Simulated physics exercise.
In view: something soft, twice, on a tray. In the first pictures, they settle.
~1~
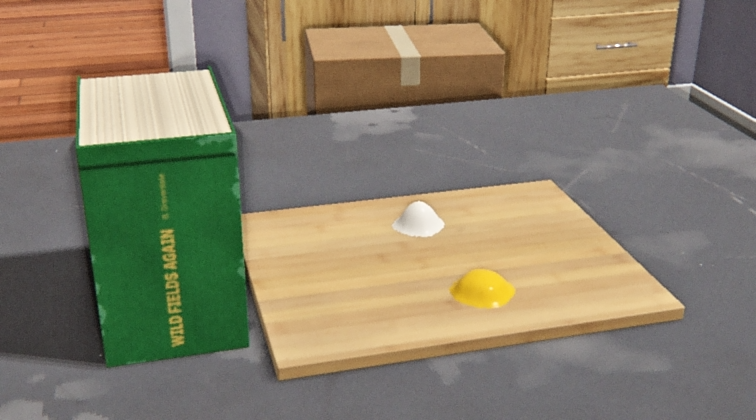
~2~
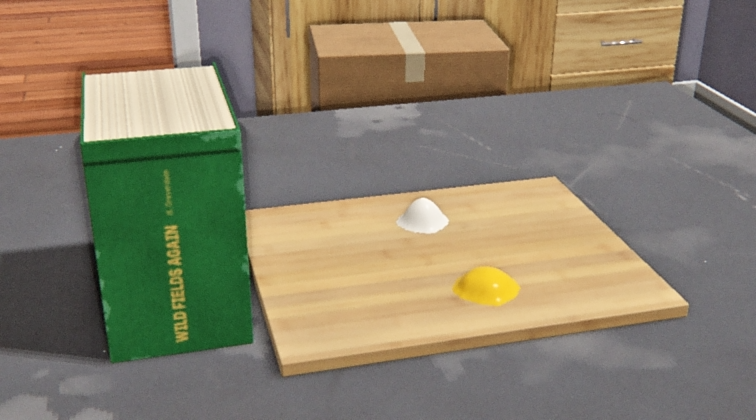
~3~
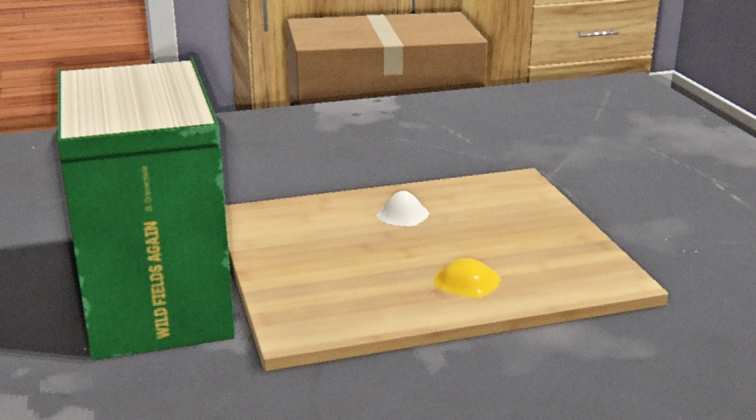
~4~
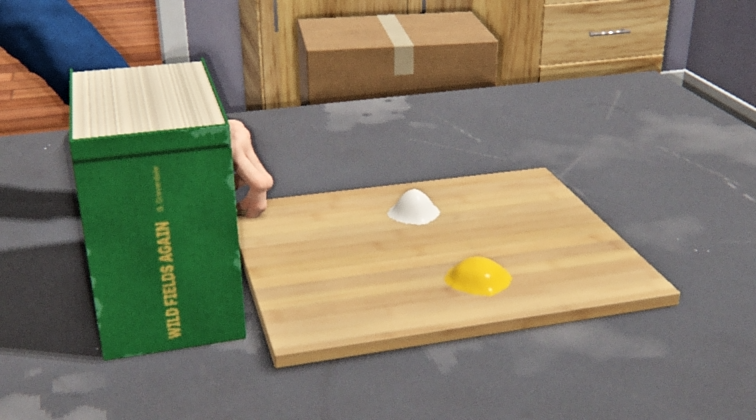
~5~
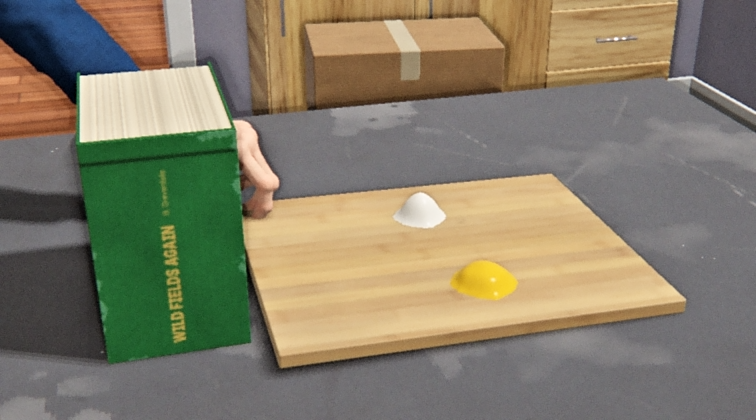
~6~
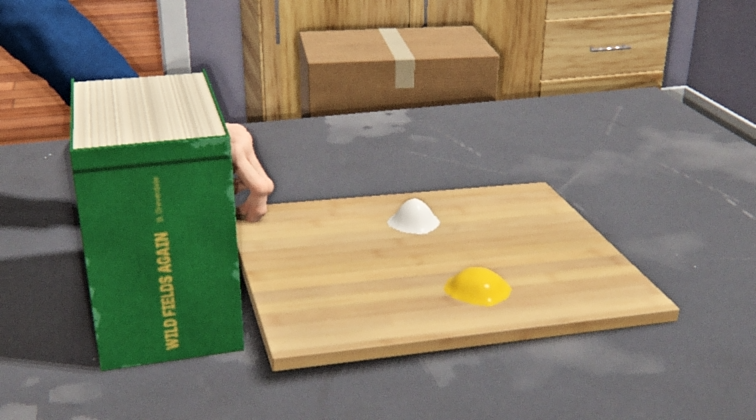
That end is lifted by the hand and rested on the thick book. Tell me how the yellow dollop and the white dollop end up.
Put simply, the yellow dollop is held back, and the white dollop is held back.
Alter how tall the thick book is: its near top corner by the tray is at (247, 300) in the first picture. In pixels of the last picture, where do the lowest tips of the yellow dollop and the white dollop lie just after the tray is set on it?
(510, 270) and (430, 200).
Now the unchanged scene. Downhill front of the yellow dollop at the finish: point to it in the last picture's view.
Around (547, 208).
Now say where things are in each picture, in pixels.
The tray lies flat; yellow dollop (482, 283) a mound; white dollop (419, 213) a tall heap; thick book (169, 255), in the first picture.
They settle; yellow dollop (486, 279) a mound; white dollop (423, 209) a tall heap, in the second picture.
At rest; yellow dollop (467, 271) a mound; white dollop (403, 202) a tall heap, in the third picture.
A hand takes the end; yellow dollop (478, 269) a mound; white dollop (414, 201) a tall heap, in the fourth picture.
The end is rising; yellow dollop (485, 273) a mound; white dollop (421, 204) a tall heap, in the fifth picture.
The tray slopes by about 2°; yellow dollop (478, 279) a mound; white dollop (414, 210) a tall heap; thick book (163, 258), in the sixth picture.
Next, slope about 35°; the yellow dollop has not moved; the white dollop has not moved.
After that, the yellow dollop has not moved; the white dollop has not moved.
Finally, slope about 35°; the yellow dollop has not moved; the white dollop has not moved.
